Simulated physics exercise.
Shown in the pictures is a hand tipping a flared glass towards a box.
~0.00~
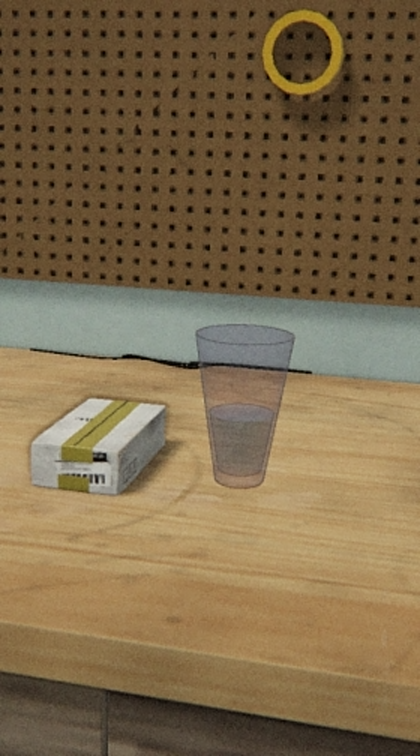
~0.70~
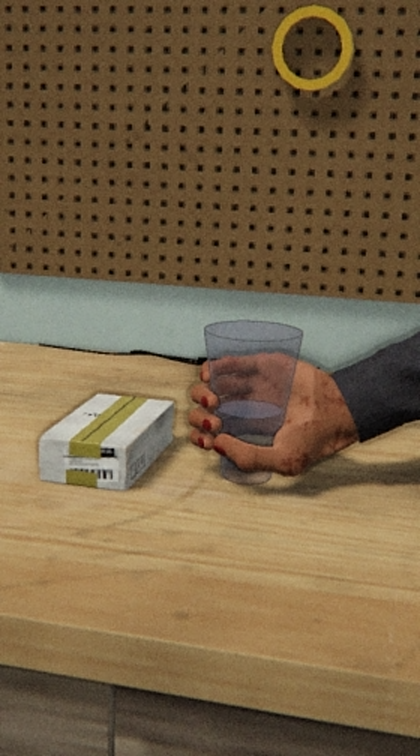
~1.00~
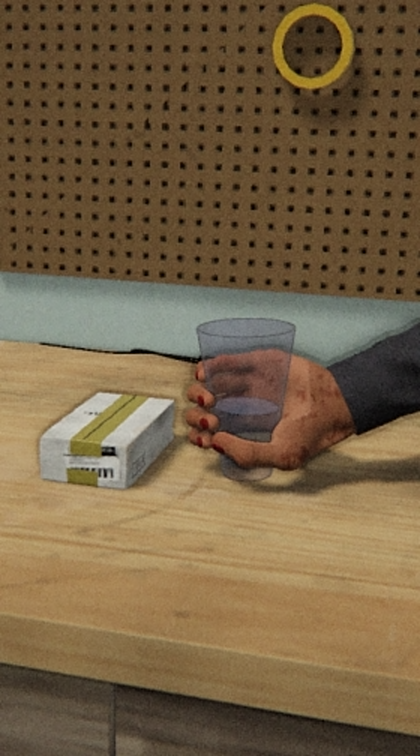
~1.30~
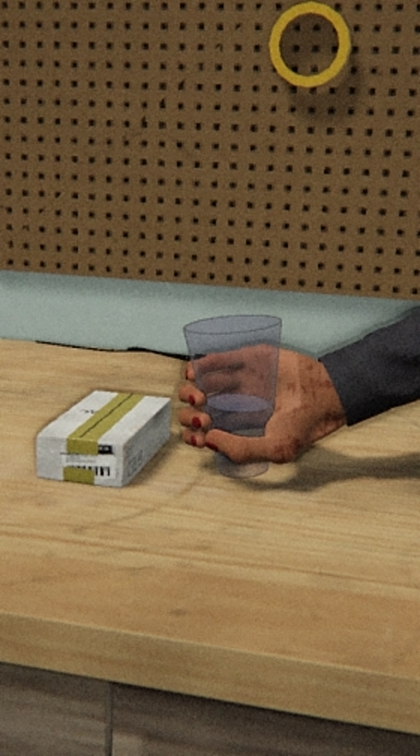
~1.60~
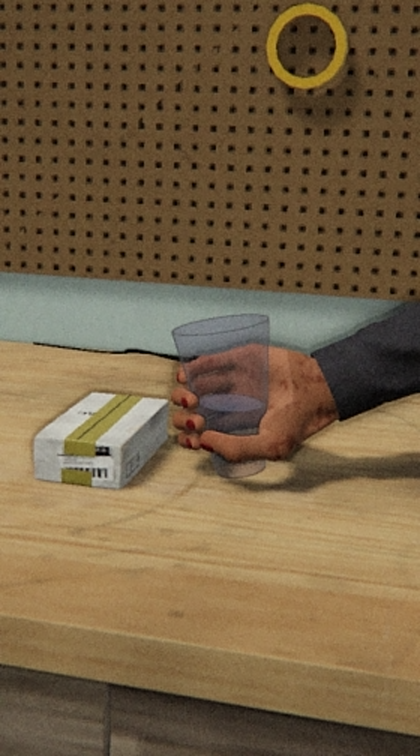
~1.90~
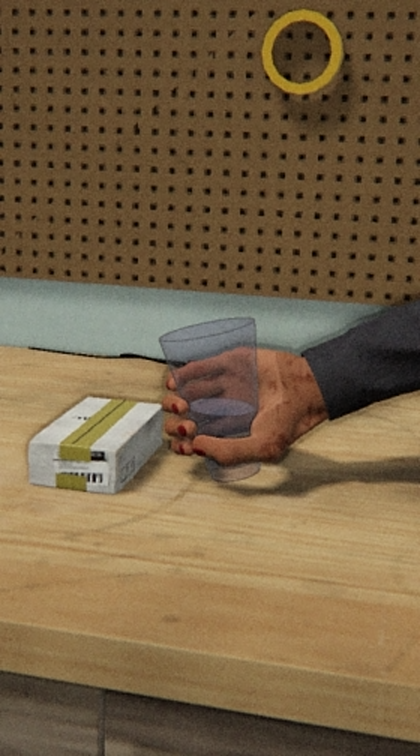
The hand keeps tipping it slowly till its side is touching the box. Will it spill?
It does not overflow.
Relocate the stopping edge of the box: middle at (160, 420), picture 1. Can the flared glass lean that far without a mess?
The verdict is that it keeps all of it.
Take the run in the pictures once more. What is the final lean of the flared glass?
I'd put it at roughly 50 degrees from the vertical.
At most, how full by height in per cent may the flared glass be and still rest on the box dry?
Fill limit: Approx. 65 in a hundred.
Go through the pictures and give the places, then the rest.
In the first picture, it stands upright; flared glass (242, 402) about half full.
The second picture shows a hand takes hold; flared glass about half full, surface at (250, 409); box (110, 439).
In the third picture, it is leaning; flared glass (247, 396) about half full.
The fourth picture shows tipping on its foot; flared glass about half full, surface at (239, 403); box (108, 436).
In the fifth picture, the top moves towards the box; flared glass (230, 392) about half full.
The sixth picture shows on the way over; flared glass about half full, surface at (223, 407); box (100, 442).
After 2.5 s, the flared glass leans by about 30°; all is still inside.
After 3.1 s, the flared glass leans by about 45°; all is still inside.
After 4.5 s, the flared glass leans by about 50°, against the box; all is still inside.
